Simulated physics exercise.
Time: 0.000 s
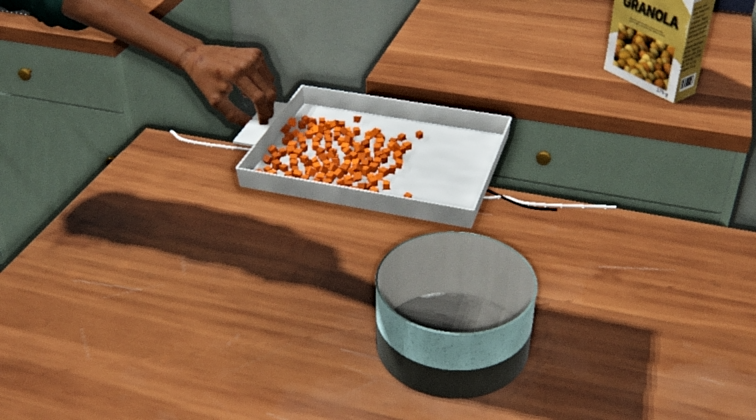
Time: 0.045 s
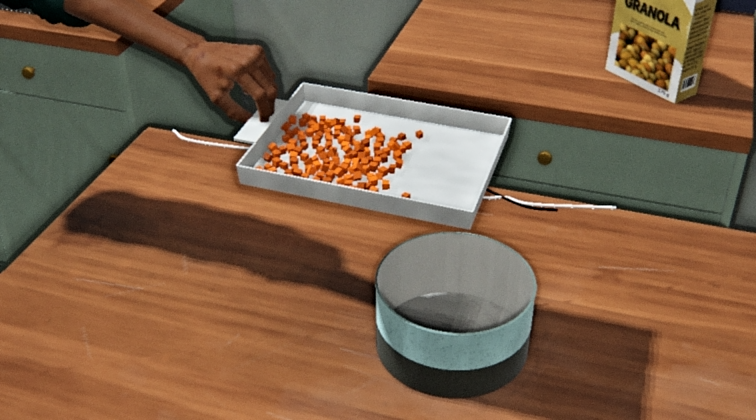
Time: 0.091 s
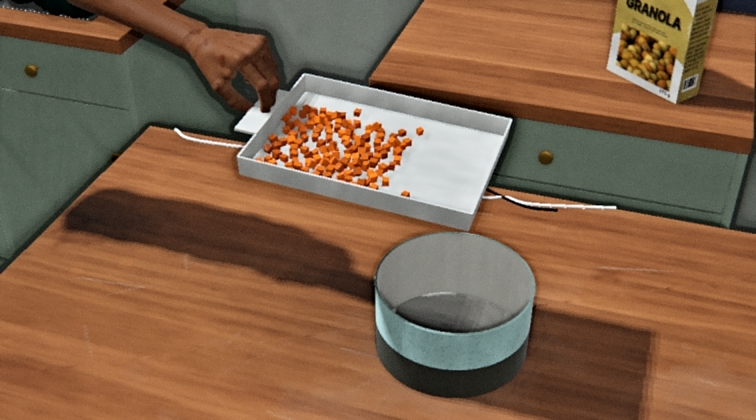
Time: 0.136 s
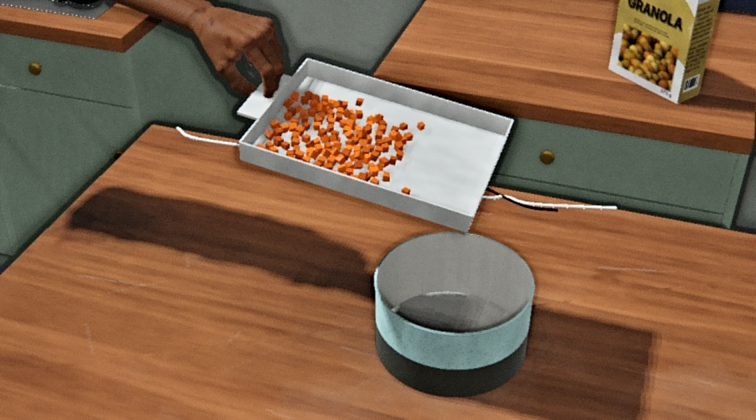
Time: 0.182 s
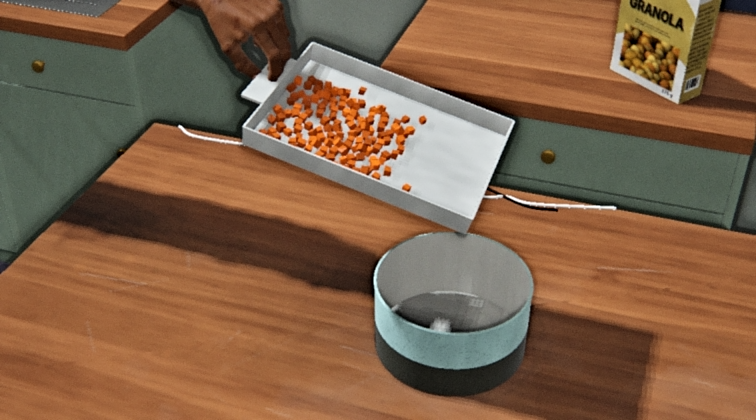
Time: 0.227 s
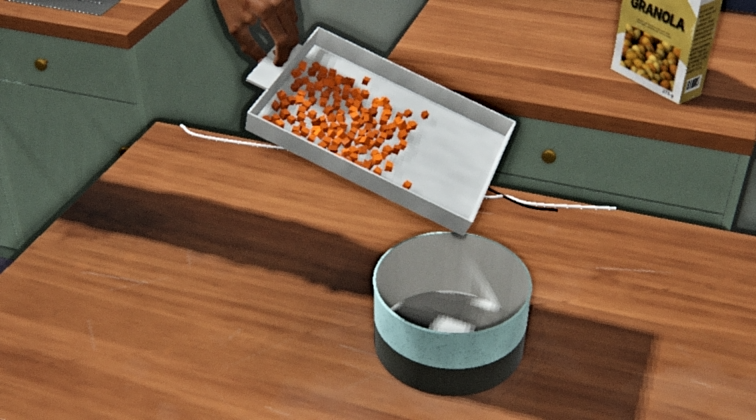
A shallow white tray holding small orange cubes tilts as a hand raises its left end, its right front corner staying low beside a round teal and dark pot on a wooden counter, while the cubes barely shift.
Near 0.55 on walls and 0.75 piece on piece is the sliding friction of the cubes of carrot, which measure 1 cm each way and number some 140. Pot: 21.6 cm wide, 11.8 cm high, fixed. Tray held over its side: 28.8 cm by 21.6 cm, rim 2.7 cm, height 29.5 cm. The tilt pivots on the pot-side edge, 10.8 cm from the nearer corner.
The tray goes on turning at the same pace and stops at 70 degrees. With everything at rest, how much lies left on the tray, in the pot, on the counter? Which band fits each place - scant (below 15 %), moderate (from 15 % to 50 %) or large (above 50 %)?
Tray - moderate; pot - scant; counter - large.
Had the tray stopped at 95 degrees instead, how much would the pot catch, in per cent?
Roughly 5 %.
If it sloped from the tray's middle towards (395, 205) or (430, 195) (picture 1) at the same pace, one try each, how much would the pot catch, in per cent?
That would be close to 0 per cent, then close to 0 per cent.
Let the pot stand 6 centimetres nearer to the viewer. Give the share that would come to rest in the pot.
Close to 0 per cent, then.
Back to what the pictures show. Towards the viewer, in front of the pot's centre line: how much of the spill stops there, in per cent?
I'd put it at around 80 per cent.
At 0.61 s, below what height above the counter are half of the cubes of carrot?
About 38 centimetres.
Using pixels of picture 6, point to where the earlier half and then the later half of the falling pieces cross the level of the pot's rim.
Around (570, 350), then (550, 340).
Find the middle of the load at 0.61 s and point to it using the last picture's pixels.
At that time the load is centred around (453, 141).
After 0.45 s, tilt 45 degrees; the tray holds 100 %, the pot 0 %.
After 0.61 s, tilt 63 degrees; the tray holds 100 %, the pot 0 %.
After 0.88 s, tilt 70 degrees; the tray holds 45 %, the pot 0 %.
By 2.3 s all is still; tray 40 %, pot 0 %, counter 60 %.
